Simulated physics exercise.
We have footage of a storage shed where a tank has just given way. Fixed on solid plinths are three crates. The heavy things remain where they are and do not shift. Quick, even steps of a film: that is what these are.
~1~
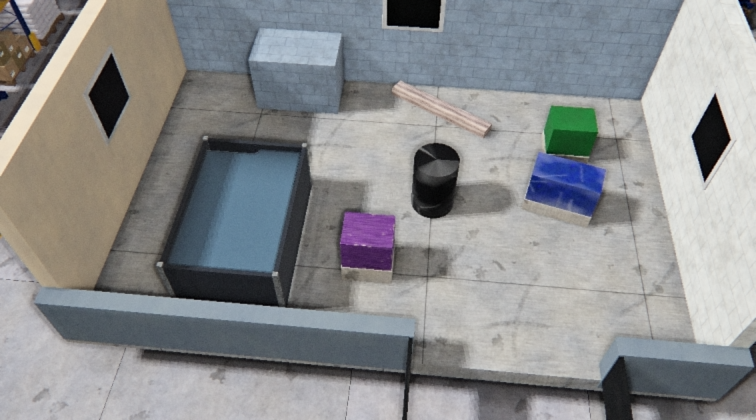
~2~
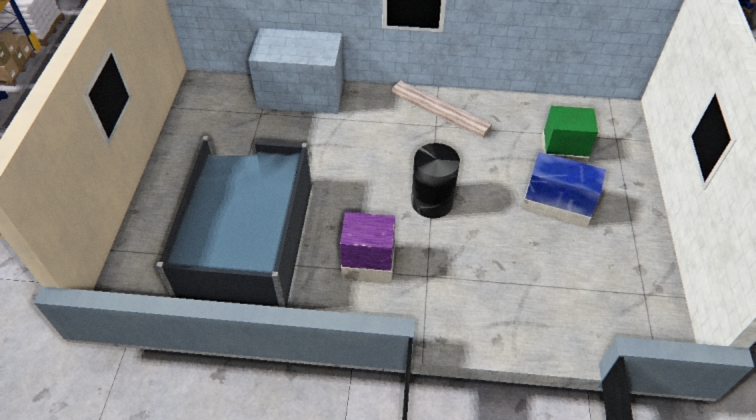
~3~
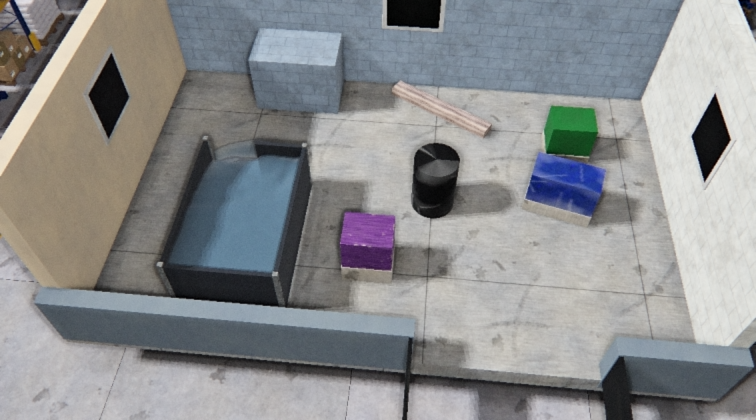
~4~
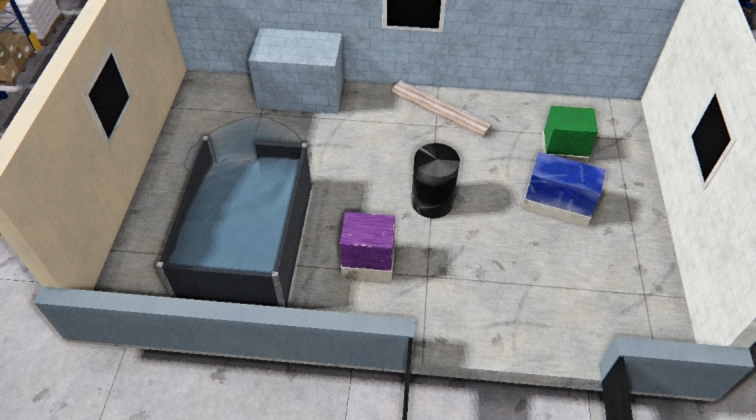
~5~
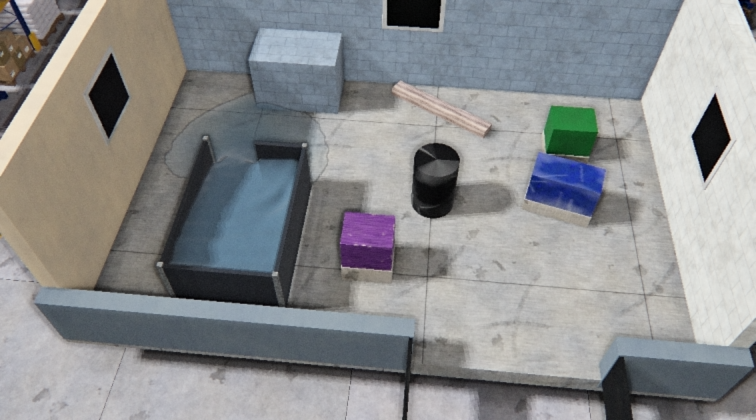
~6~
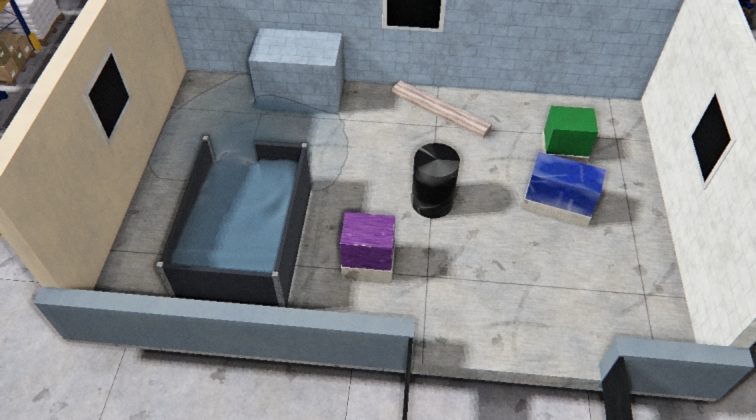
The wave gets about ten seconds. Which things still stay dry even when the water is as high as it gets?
Taking each one: The blue crate stays dry; the purple crate stays dry; the green crate stays dry.
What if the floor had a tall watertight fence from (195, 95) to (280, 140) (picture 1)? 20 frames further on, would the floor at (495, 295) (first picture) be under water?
My call: Spared.
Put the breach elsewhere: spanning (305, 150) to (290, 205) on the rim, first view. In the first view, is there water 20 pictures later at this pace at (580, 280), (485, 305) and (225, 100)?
Taking them in turn, I get sodden, then sodden, then left untouched.
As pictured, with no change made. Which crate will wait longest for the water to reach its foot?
Go for the purple one.
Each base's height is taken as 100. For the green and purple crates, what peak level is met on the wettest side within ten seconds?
50 and 20 %, roughly.
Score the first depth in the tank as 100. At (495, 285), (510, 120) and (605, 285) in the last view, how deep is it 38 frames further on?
Estimate: 2, 2, 2 %.
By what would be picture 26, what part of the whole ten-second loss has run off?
My estimate is roughly 0 percent.
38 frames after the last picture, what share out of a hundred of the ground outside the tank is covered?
It comes to roughly 80 in a hundred.
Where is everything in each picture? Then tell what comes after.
The first frame shows still water in the water tank at (239, 205).
In the second frame, the front is at a hidden place, out from the gap on the water tank's far side.
In the third frame, the front is at a hidden place, out from the gap on the water tank's far side.
In the fourth frame, the front is at (248, 120), out from the gap on the water tank's far side.
In the fifth frame, the front is at (252, 96), out from the gap on the water tank's far side.
In the sixth frame, the front is at (245, 75), out from the gap on the water tank's far side.
A moment on, water covers 20 % of the floor; the blue crate not reached, the purple crate not reached, the green crate not reached.
Next, water covers 25 % of the floor; the blue crate not reached, the purple crate not reached, the green crate not reached.
Then, water covers 45 % of the floor; the blue crate water round its plinth, the purple crate water round its plinth, the green crate water round its plinth.
Later, water covers 80 % of the floor; the blue crate water round its plinth, the purple crate water round its plinth, the green crate water round its plinth.
In the end, water covers 100 % of the floor; the blue crate stayed above the water, the purple crate stayed above the water, the green crate stayed above the water.
